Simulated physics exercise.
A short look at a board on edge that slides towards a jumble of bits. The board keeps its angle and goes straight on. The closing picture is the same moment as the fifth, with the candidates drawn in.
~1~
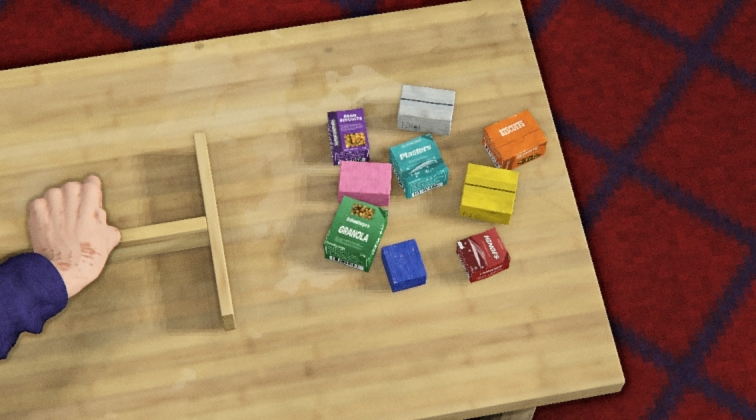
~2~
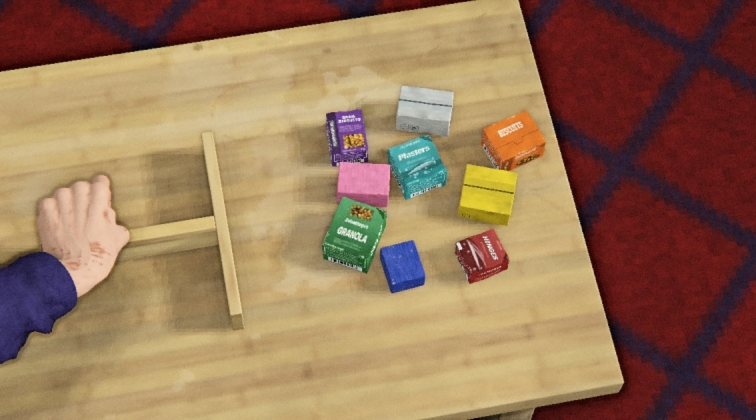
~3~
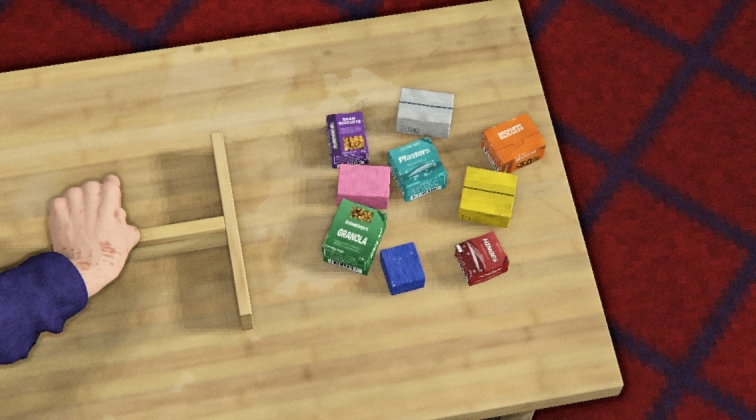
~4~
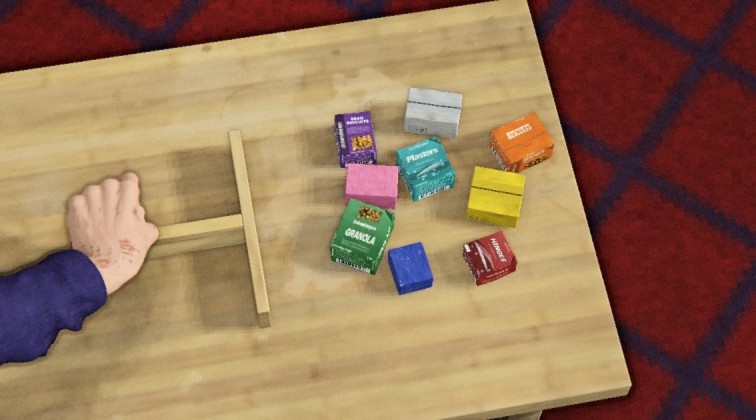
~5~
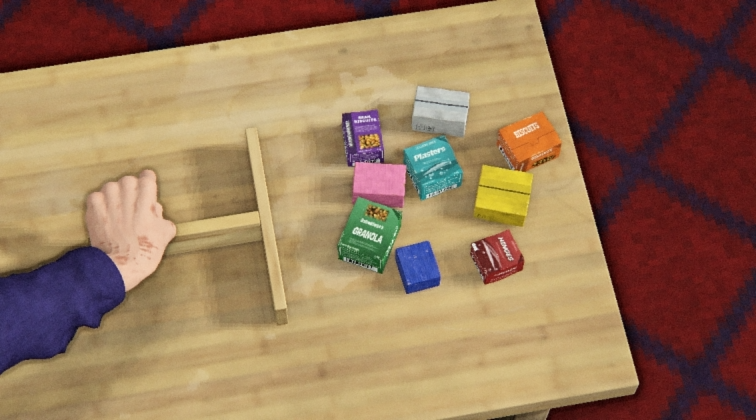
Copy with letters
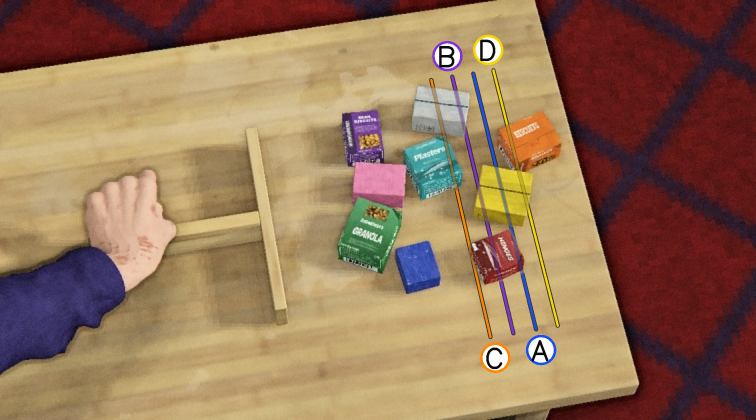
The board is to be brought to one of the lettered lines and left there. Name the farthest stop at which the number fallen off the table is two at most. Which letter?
At A, and not beyond.
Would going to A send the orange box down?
By then, yes.
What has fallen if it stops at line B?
The orange box goes over.
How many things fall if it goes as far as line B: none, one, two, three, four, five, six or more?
One.
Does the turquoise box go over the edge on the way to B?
No.
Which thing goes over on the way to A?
It is the orange box.
On the marked copy, A at (503, 196); B at (482, 200); C at (460, 203); D at (524, 193).
Taking A. A third of the way, board (353, 202); blue block (429, 266); green packet (392, 225).
Two thirds of the way, board (437, 188); orange box (552, 139); yellow box (525, 197).
When it is over, board (502, 178); orange box over the edge; yellow box (584, 196); one fallen.
As for the rest, B is within the limit but short; C is within the limit but short; D drops four.
